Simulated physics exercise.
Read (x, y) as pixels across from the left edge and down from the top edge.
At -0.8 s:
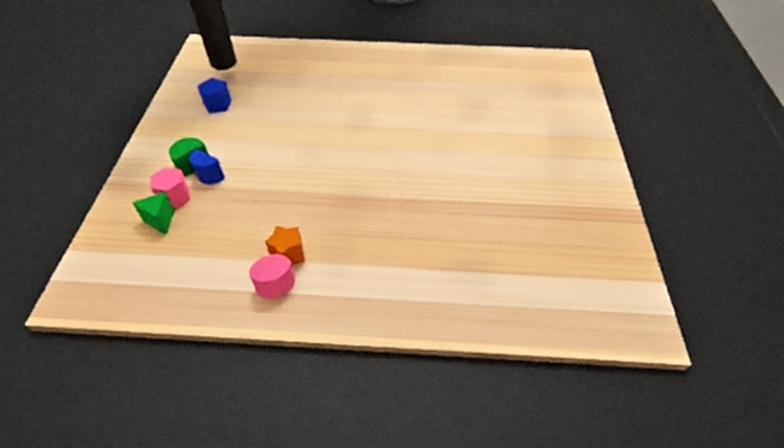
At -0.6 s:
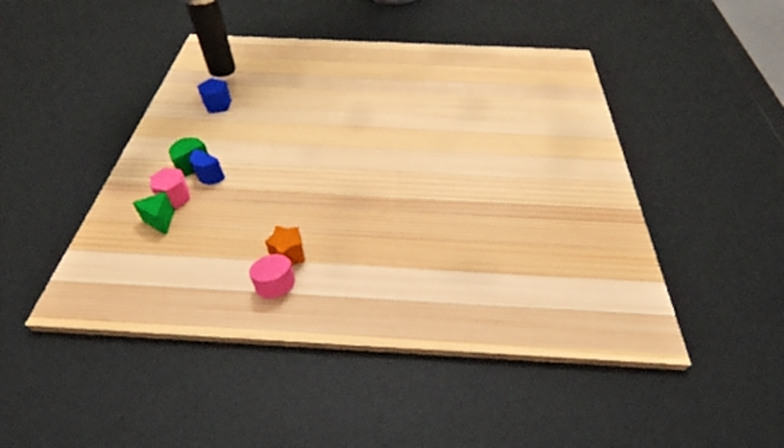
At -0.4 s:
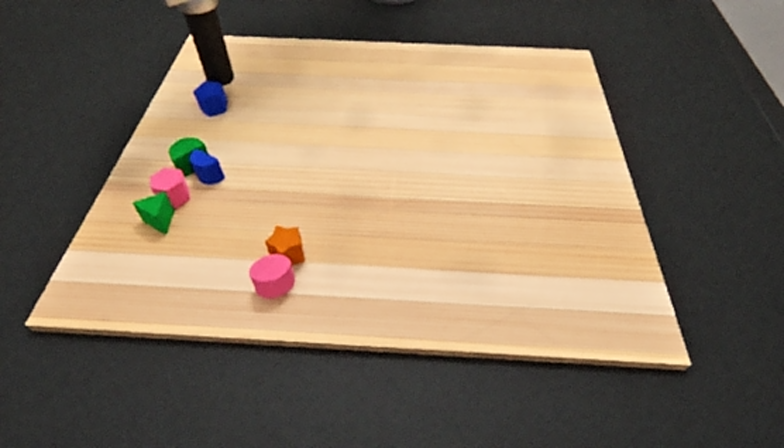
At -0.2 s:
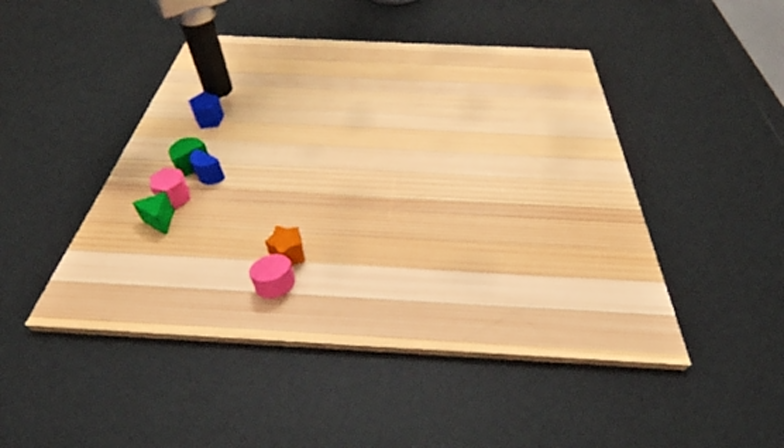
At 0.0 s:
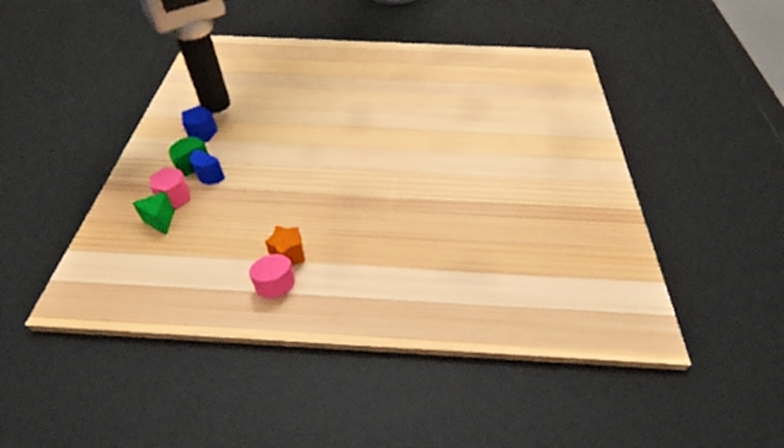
Black bar moving down the board's left side, nudging a blue five-sided block a short way toward the green and blue blocks.
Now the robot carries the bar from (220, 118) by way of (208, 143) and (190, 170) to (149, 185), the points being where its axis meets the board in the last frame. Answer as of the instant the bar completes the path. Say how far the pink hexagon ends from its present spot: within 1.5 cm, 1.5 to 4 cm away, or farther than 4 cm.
It shifts by 1.5 to 4 cm.
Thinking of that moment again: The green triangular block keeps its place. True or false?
False
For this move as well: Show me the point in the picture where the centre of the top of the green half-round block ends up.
If I read the scene right, the answer is (116, 190).
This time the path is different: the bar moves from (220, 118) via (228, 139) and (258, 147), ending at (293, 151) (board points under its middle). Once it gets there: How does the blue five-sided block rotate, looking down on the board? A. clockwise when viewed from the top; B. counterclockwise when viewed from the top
The correct letter is A.
The first path, step by step. One third of the way, bar at (203, 130); green half-round block at (180, 151), turned 20° anticlockwise; blue five-sided block at (171, 134), turned 25° clockwise.
Two thirds of the way, bar at (183, 157); green triangular block at (149, 210), turned 15° clockwise; pink hexagon at (156, 189), turned 35° anticlockwise; green half-round block at (155, 170), turned 20° clockwise; blue five-sided block at (157, 143), turned 80° clockwise; blue half-round block at (203, 164), turned 40° anticlockwise.
At the end, bar at (142, 172); green triangular block at (148, 214), turned 15° clockwise; pink hexagon at (153, 193), turned 45° anticlockwise; green half-round block at (116, 190); blue five-sided block at (146, 144), turned 125° clockwise; blue half-round block at (203, 164), turned 40° anticlockwise.
